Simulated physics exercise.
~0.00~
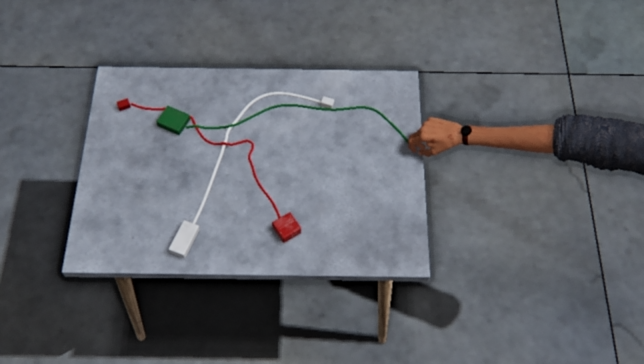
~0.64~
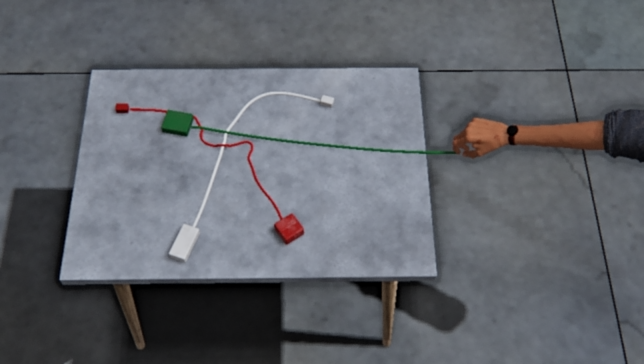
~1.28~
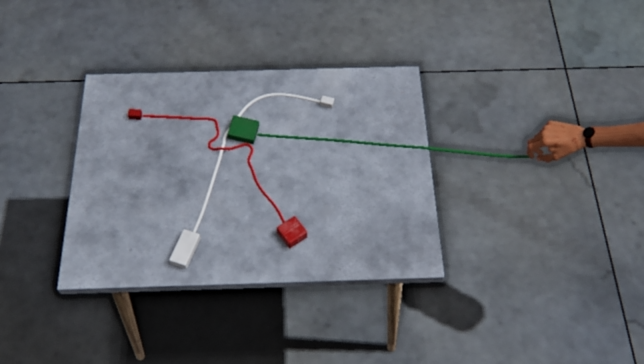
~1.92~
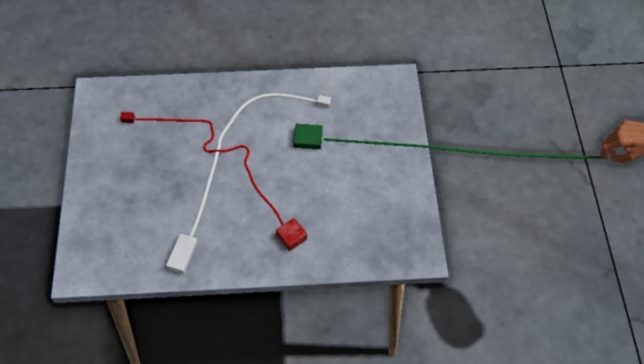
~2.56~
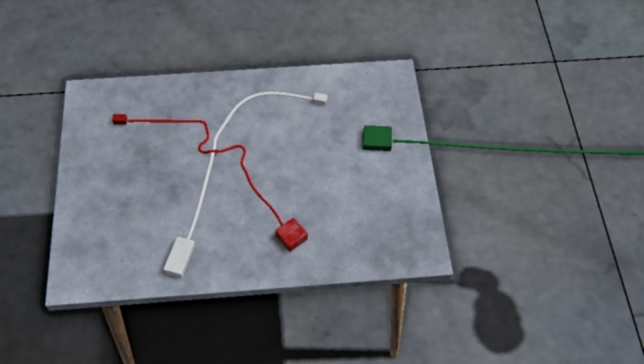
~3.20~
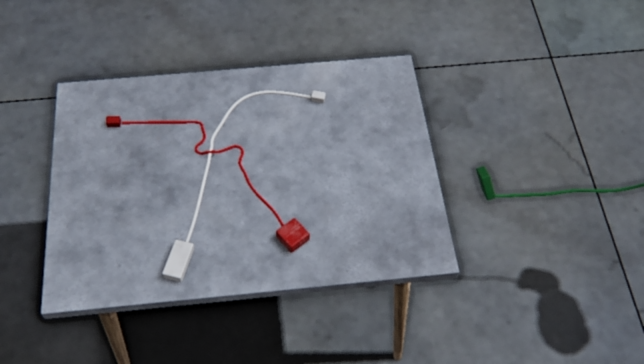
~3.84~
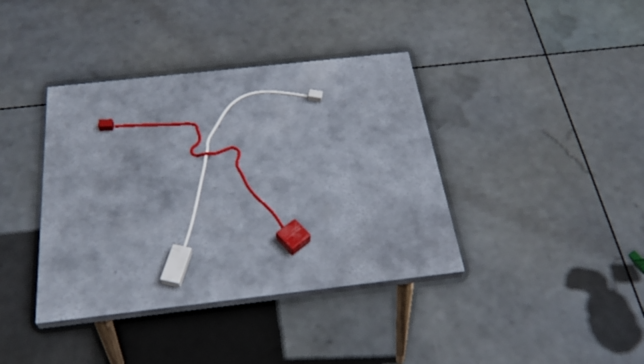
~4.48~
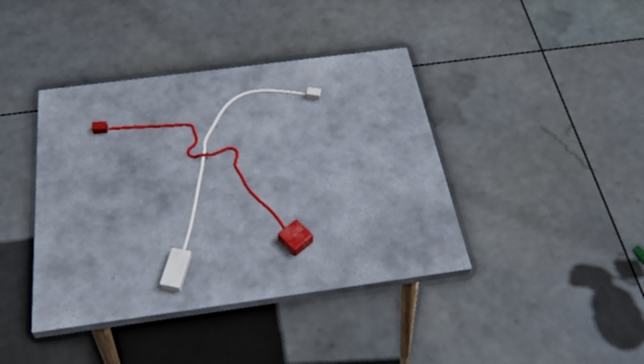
A hand pulling a green lead rightwards, dragging its charger off the grey table while the red and white leads remain crossed.
